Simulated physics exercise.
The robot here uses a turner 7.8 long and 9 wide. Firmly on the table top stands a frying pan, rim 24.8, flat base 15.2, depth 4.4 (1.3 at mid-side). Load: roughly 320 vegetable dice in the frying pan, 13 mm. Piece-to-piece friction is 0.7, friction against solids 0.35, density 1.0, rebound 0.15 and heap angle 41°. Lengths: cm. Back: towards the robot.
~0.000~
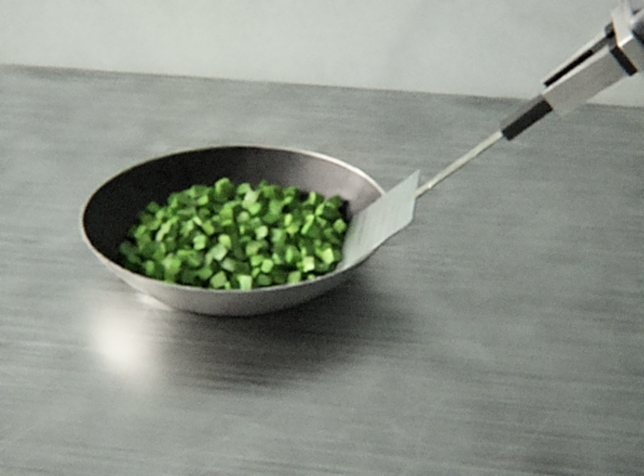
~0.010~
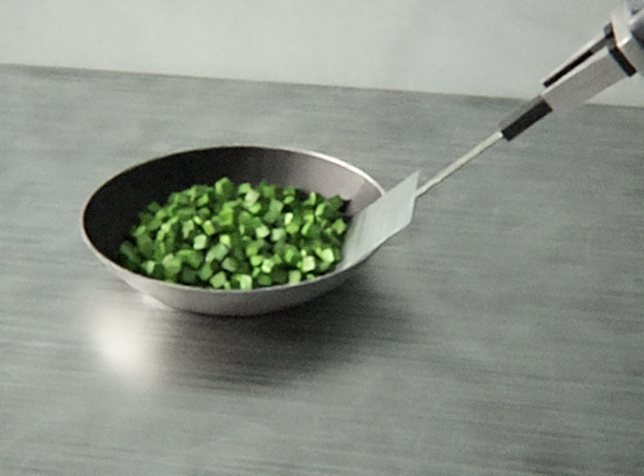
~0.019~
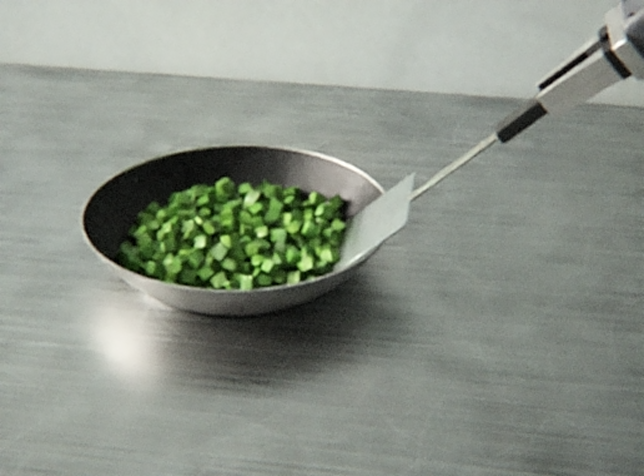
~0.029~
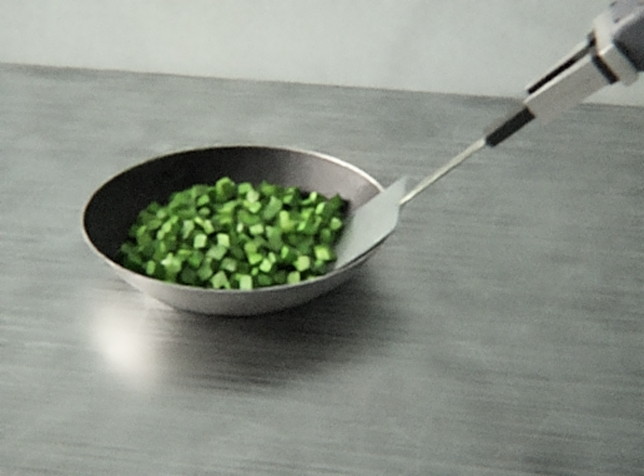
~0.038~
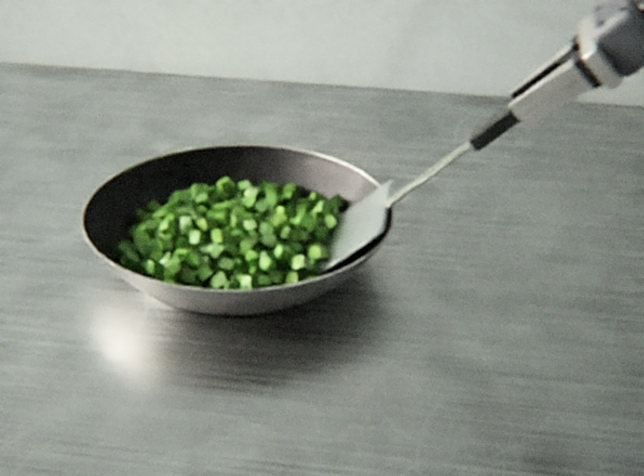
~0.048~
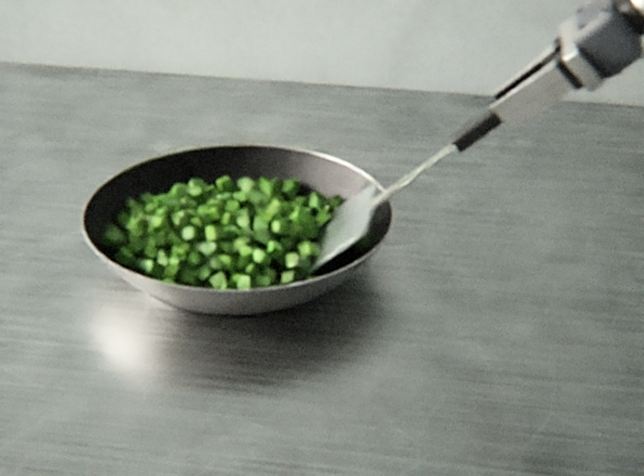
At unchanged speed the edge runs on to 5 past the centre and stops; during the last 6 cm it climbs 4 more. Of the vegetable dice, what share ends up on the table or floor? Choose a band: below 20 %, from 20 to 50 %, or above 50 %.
That share falls between 20 and 50 %.
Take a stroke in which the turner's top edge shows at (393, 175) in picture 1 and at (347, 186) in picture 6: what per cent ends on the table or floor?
I'd put it at roughly 25 per cent.
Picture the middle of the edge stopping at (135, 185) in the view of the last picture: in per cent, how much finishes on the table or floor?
45 %, roughly.
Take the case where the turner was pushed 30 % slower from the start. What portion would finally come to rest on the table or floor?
Approx. 15 per cent.
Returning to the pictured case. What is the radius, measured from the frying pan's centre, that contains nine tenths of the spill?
Some 45 cm.
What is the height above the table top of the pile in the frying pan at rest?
5.5 cm.
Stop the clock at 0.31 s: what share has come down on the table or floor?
It is near 20 percent.
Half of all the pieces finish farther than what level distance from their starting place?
About 7 centimetres.
By 0.07 s, sloping 43°, highest piece 9 above the table; 315 in the frying pan, 1 on the blade or in flight.
By 0.10 s, sloping 43°, highest piece 14 above the table; 304 in the frying pan, 12 on the blade or in flight.
By 0.31 s, sloping 43°, highest piece 36 above the table; 235 in the frying pan, 60 on the table or floor, 21 on the blade or in flight.
By 1.36 s, sloping 43°, highest piece 5 above the table; 235 in the frying pan, 81 on the table or floor.
Final count, 235 in the frying pan, 81 on the table or floor. That is 26 % on the table or floor.
